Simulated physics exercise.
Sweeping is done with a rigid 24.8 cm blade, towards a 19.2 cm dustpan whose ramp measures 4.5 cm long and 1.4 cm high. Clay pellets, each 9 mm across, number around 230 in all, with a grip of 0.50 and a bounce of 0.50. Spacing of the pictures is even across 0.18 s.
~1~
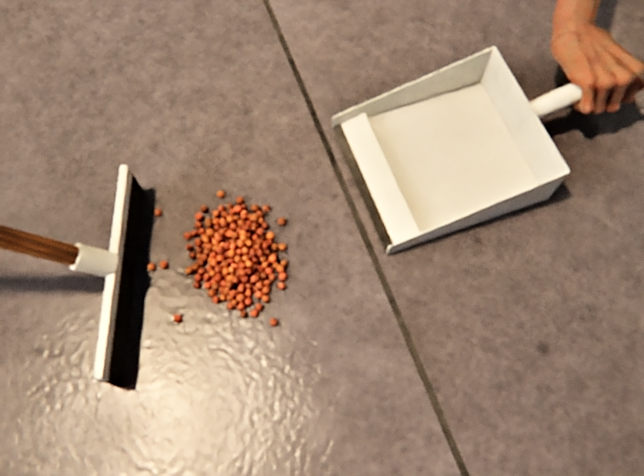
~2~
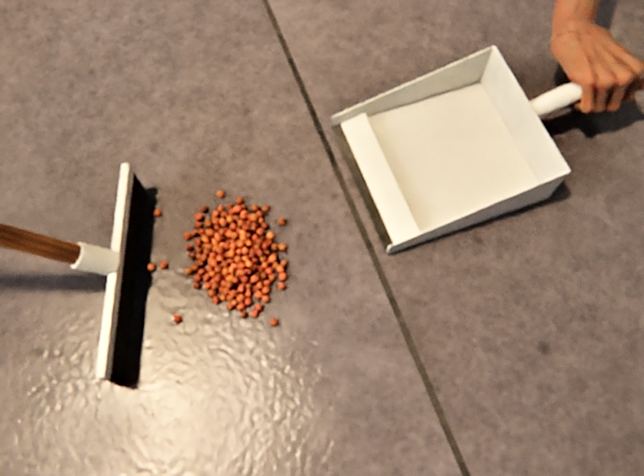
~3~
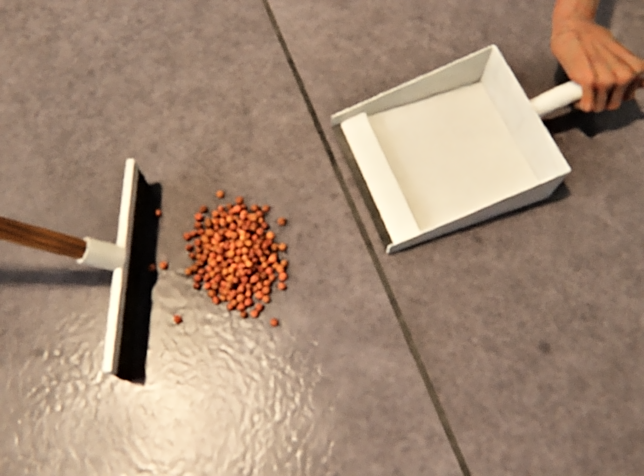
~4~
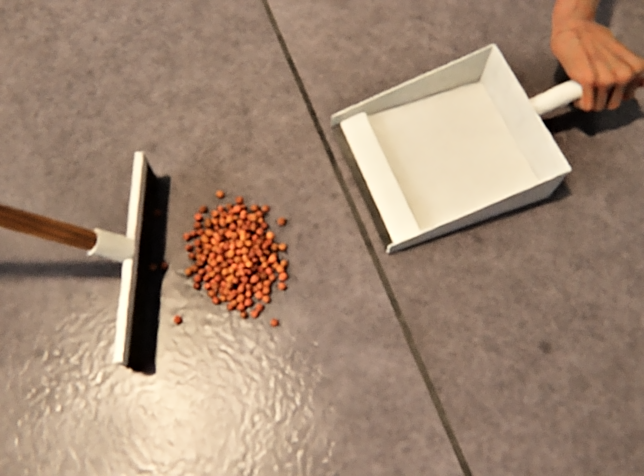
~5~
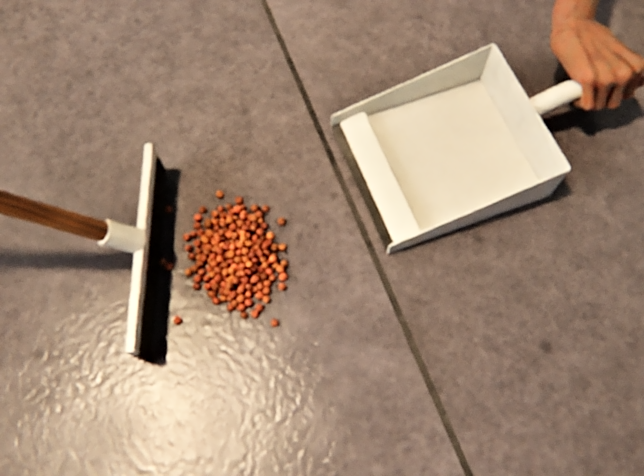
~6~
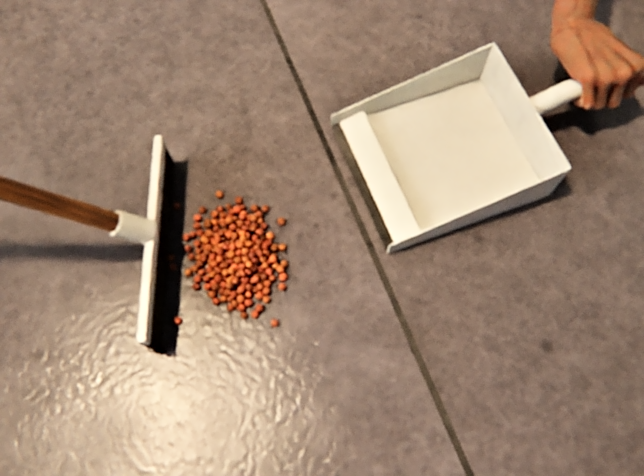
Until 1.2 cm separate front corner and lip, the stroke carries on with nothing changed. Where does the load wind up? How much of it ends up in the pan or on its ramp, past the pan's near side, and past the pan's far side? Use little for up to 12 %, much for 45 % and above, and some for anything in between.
Pan: Little; near side: Little; far side: Little.
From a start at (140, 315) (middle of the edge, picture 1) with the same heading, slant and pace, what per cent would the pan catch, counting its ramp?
0 %.
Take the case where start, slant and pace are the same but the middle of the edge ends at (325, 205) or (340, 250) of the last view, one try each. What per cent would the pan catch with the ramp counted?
Roughly 5 per cent for the first try and 20 per cent for the second.
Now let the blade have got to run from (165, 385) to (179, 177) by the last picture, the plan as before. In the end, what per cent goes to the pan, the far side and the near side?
The pan gets 15, the far side 0 and the near side 55.
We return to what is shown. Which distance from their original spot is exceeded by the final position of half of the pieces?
I'd say close to 10 cm.
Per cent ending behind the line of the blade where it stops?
Close to 30 percent.
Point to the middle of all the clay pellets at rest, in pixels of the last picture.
Somewhere around (315, 229) in the final frame.
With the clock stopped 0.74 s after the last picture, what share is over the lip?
0 % so far.
Then, 0.26 s after the last picture, middle of the blade 15 cm from the lip; 0 % over the lip, far side 0 %, near side 5 %.
Then, 0.44 s after the last picture, middle of the blade 9 cm from the lip; 0 % over the lip, far side 0 %, near side 10 %.
Then, 0.74 s after the last picture, middle of the blade 5 cm from the lip; 0 % over the lip, far side 5 %, near side 10 %.
In the end, pan 0 %, near side 10 %, far side 5 %, in front of the lip or behind the blade 90 %.
